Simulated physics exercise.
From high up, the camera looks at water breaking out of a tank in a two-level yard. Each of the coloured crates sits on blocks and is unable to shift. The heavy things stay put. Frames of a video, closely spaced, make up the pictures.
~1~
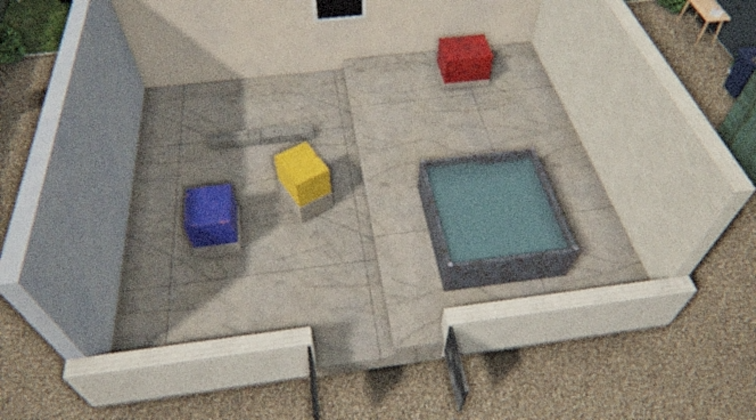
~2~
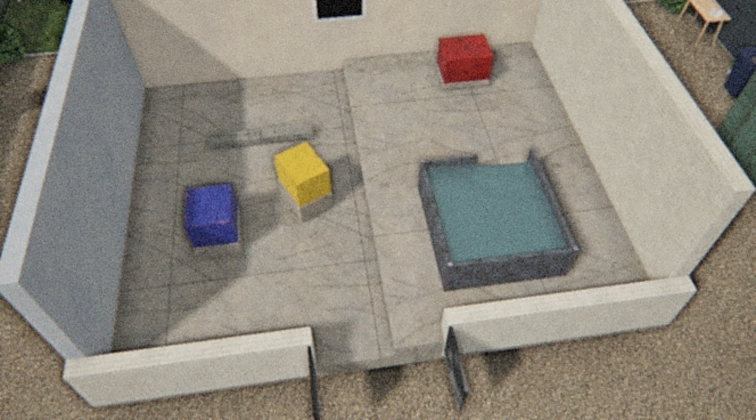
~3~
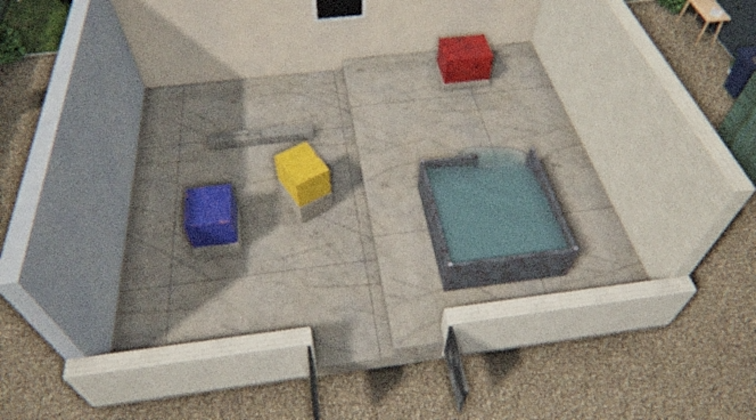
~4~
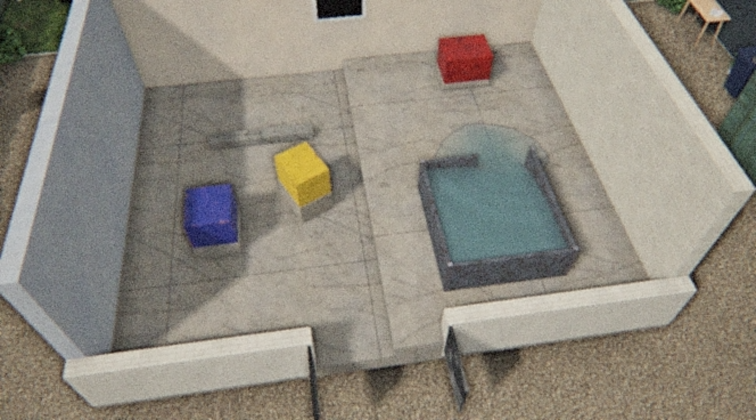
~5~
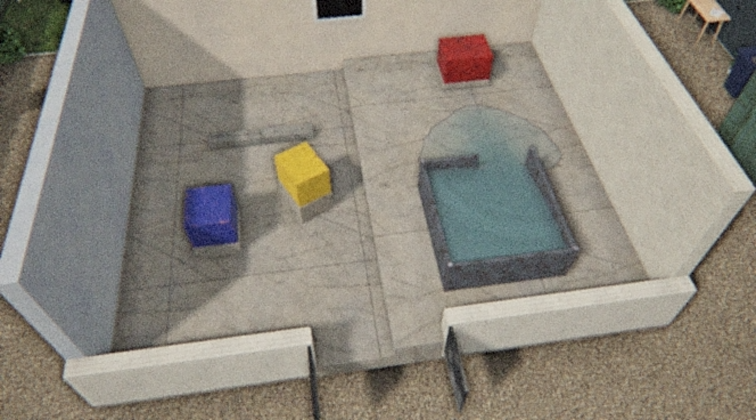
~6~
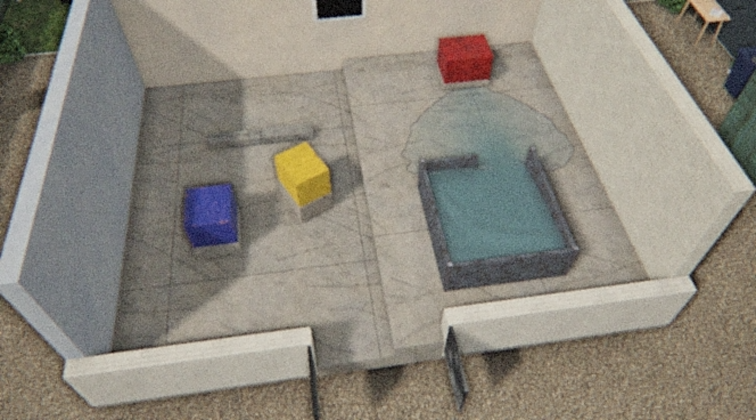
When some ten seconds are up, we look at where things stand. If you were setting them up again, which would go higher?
As I see it, the blue crate is going to stay free of water; the red crate is going to get water on it; the yellow crate is going to stay free of water.
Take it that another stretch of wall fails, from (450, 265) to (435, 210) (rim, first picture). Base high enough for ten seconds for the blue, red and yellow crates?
In my view the blue crate is never reached; as for the red crate, it is never reached; the yellow crate is never reached.
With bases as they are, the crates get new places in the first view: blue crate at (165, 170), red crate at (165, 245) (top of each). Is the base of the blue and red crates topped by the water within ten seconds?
So the blue crate stays high and dry and the red crate stays high and dry.
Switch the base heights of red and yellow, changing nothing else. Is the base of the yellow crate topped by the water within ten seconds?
I'd say the yellow crate is unharmed.
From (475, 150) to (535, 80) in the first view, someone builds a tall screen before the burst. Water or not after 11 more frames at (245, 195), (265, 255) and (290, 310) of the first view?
The first point comes out unwetted, the next unwetted, the last unwetted.
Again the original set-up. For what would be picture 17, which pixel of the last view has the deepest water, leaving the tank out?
Point to roughly (527, 46).
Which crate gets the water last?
The blue-painted one, I reckon.
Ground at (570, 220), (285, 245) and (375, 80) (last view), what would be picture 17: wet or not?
Taking the three spots one by one, I'd call them clear, clear and drenched.
A moment on, water covers 20 % of the floor; the blue crate not reached, the red crate water round its plinth, the yellow crate not reached.
Next, water covers 25 % of the floor; the blue crate not reached, the red crate water round its plinth, the yellow crate not reached.
Then, water covers 30 % of the floor; the blue crate not reached, the red crate water round its plinth, the yellow crate not reached.
Later, water covers 50 % of the floor; the blue crate not reached, the red crate water round its plinth, the yellow crate water round its plinth.
In the end, water covers 80 % of the floor; the blue crate stayed above the water, the red crate was topped, the yellow crate stayed above the water.
